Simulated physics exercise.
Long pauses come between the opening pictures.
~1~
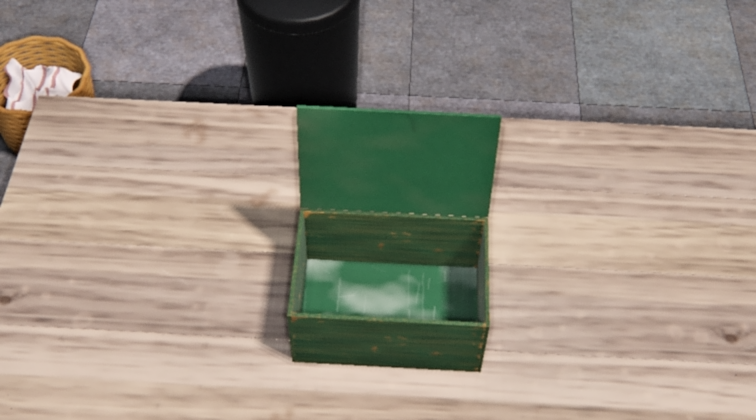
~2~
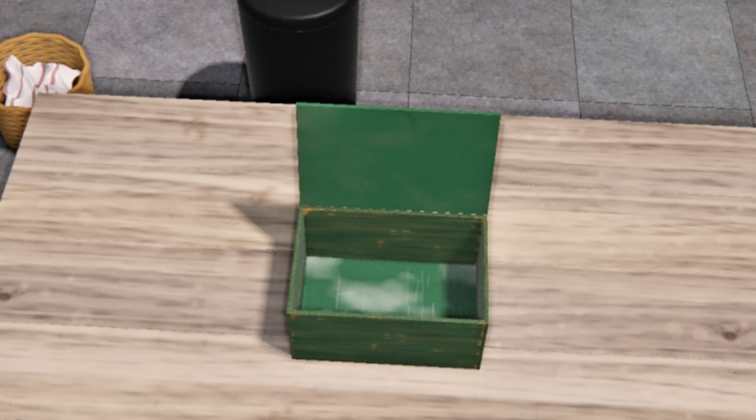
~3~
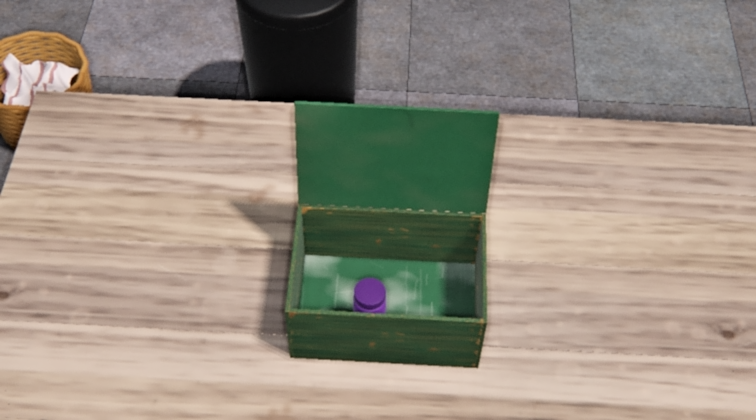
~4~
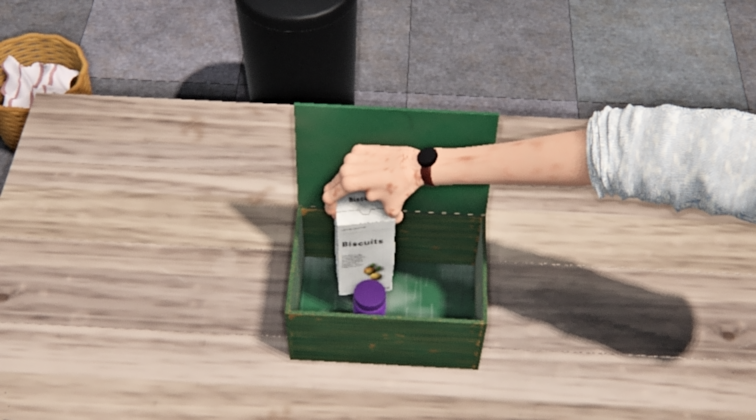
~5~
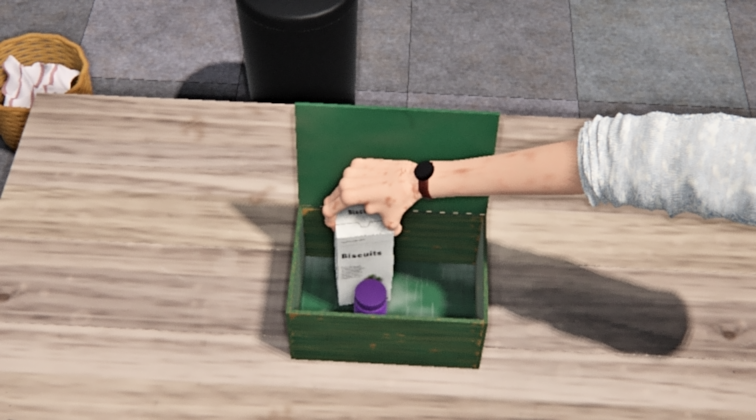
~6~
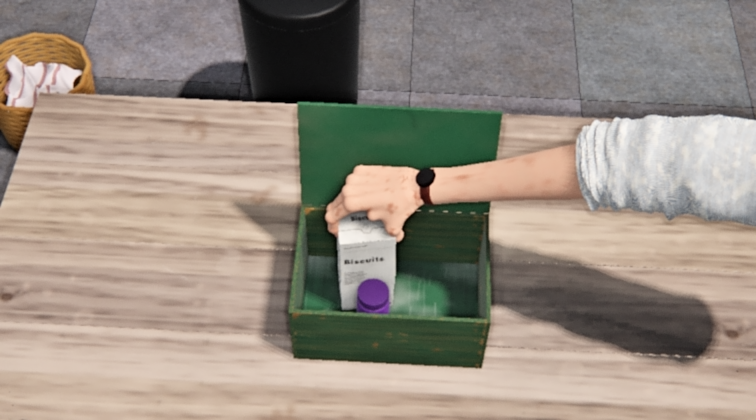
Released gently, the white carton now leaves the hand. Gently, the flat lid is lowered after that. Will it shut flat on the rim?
Raised.
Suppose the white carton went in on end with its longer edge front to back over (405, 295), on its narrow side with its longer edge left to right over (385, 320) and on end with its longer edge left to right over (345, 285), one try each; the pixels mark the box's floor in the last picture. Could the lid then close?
Try one: Not closed. Try two: Closed. Try three: Not closed.
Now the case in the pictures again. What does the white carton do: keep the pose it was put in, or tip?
Once everything settles, it ends up at a slant.
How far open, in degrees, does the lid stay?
It stays some 35° above the rim.
Then, 1.20 s later than the last frame, lid starting down.
Then, 1.60 s later than the last frame, lid 59° above the rim.
Then, 1.80 s later than the last frame, lid 44° above the rim; white carton tilted by 10° near (367, 267); purple shaker tilted by 3°.
When it is over, lid 36° above the rim; left askew, purple shaker and white carton. End places, in pixels of the last picture, white carton near (368, 274).
